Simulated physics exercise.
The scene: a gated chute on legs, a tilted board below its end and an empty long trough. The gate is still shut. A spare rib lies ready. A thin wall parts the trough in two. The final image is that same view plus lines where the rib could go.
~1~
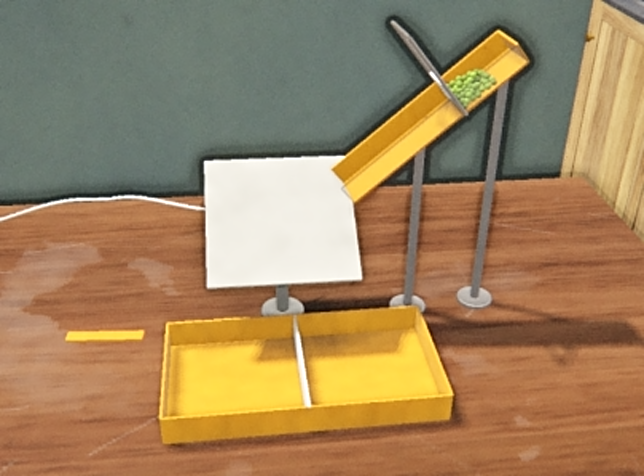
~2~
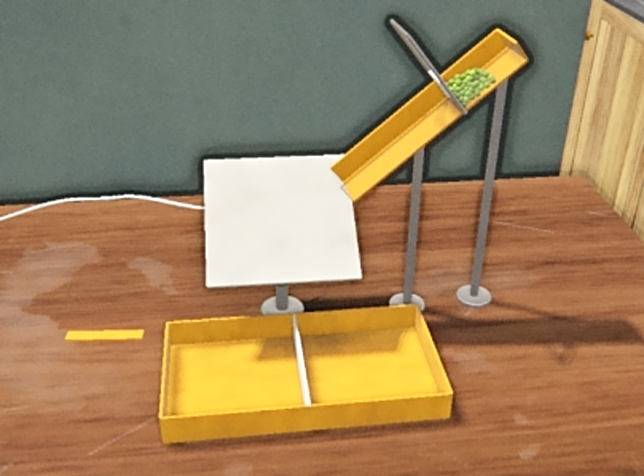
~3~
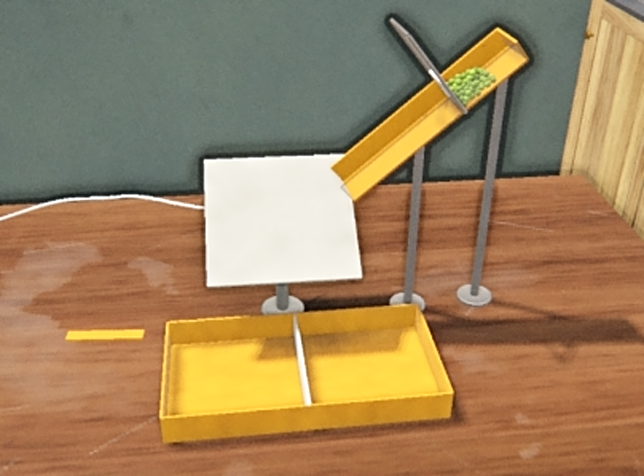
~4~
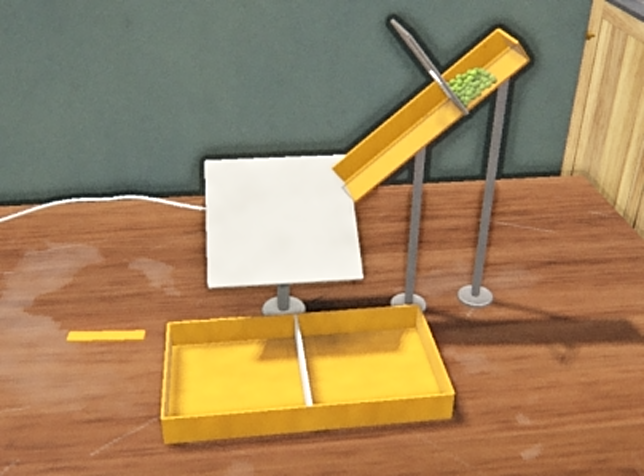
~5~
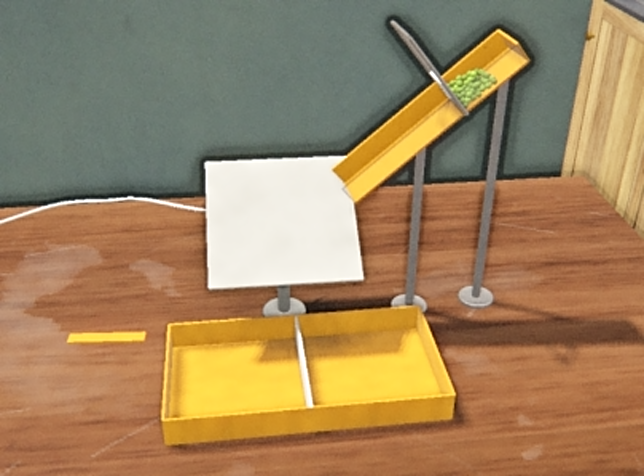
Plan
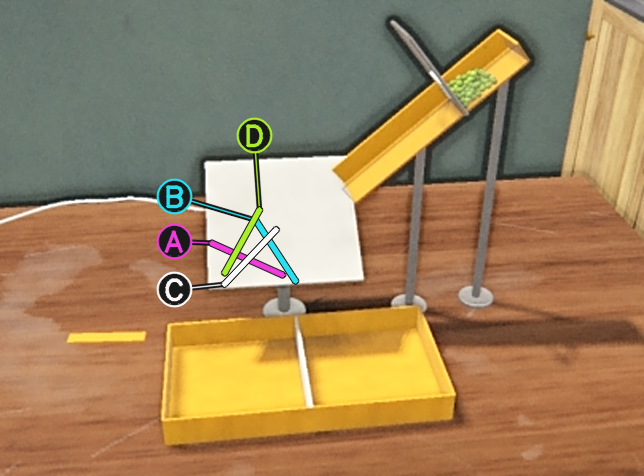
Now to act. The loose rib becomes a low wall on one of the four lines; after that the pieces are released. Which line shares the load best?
I would pick line A.
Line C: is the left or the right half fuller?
Left.
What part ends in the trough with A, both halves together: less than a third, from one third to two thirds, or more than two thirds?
More than two thirds.
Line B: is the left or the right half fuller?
The right half.
On the marked copy, line A from (211, 243) to (282, 274); line B from (255, 220) to (295, 281); line C from (276, 229) to (224, 284); line D from (259, 209) to (224, 273).
With A, of what is caught, close to half in the left half, close to half in the right.
With B, of what is caught, a small share in the left half, the bulk in the right.
With C, of what is caught, all but a few in the left half, a small share in the right.
With D, of what is caught, all but a few in the left half, a small share in the right.
